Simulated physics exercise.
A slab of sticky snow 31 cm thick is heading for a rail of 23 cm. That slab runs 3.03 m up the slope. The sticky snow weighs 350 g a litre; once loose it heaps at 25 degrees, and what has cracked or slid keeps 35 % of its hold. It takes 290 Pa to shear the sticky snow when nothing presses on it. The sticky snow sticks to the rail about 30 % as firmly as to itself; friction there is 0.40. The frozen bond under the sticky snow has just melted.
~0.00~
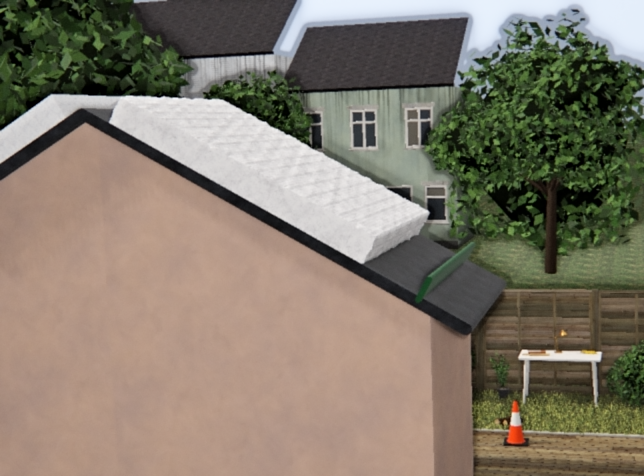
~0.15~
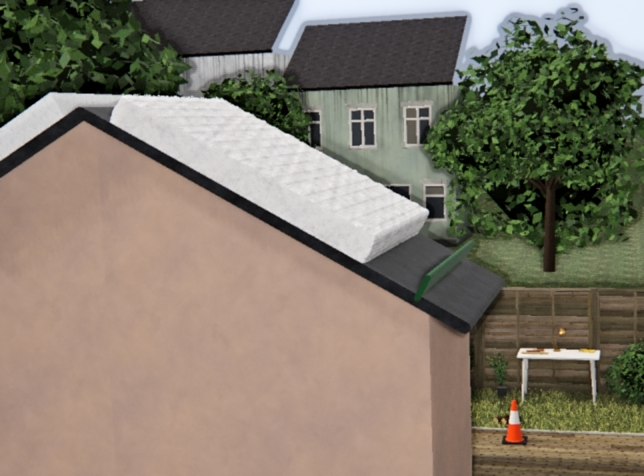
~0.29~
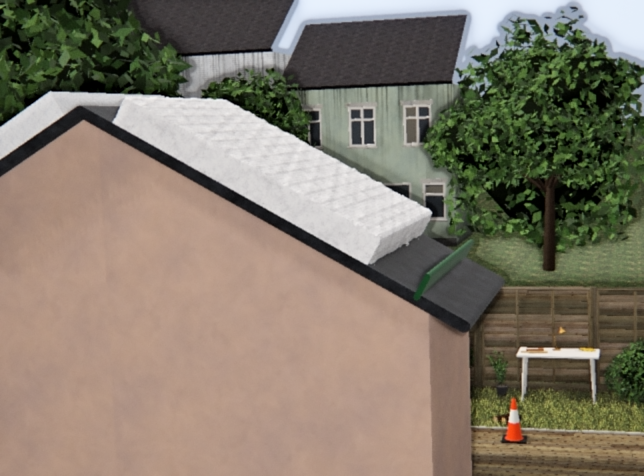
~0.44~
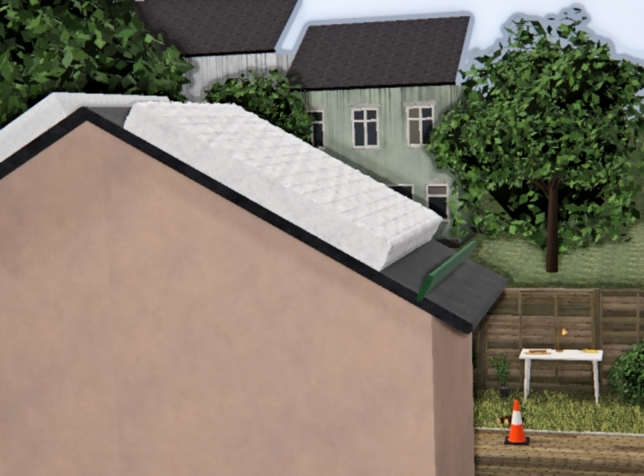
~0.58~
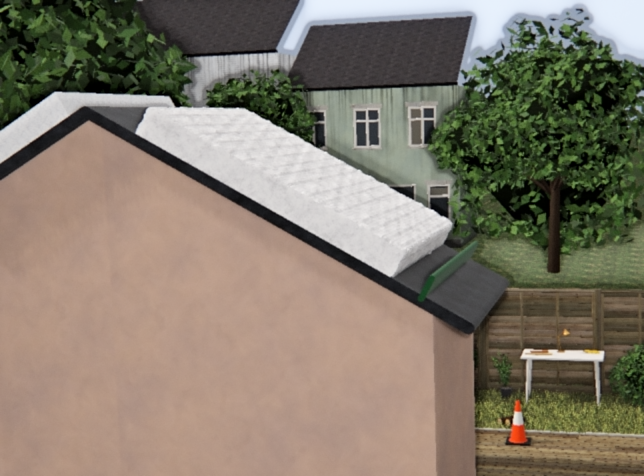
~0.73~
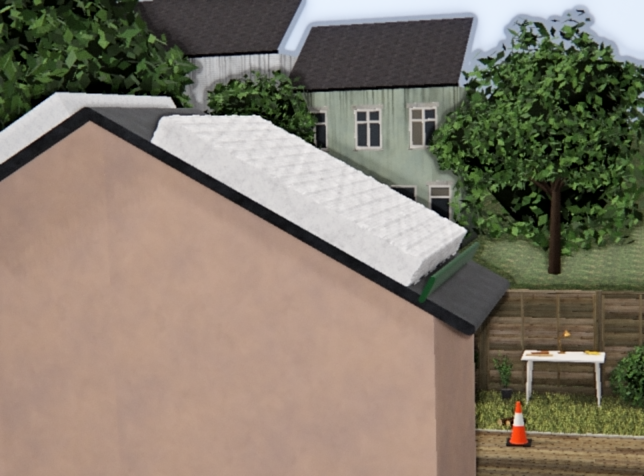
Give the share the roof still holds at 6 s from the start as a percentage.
Close to 64 per cent.
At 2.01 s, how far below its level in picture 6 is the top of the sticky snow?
About 0.7 m.
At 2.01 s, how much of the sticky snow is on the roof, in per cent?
Some 80 per cent.
After 1.32 s, 100 % of the snow is on the roof.
After 2.01 s, 79 % of the snow is on the roof.
After 2.71 s, 67 % of the snow is on the roof.
After 3.40 s, 64 % of the snow is on the roof.
After 6.00 s, at the end, 64 % of the snow is on the roof.
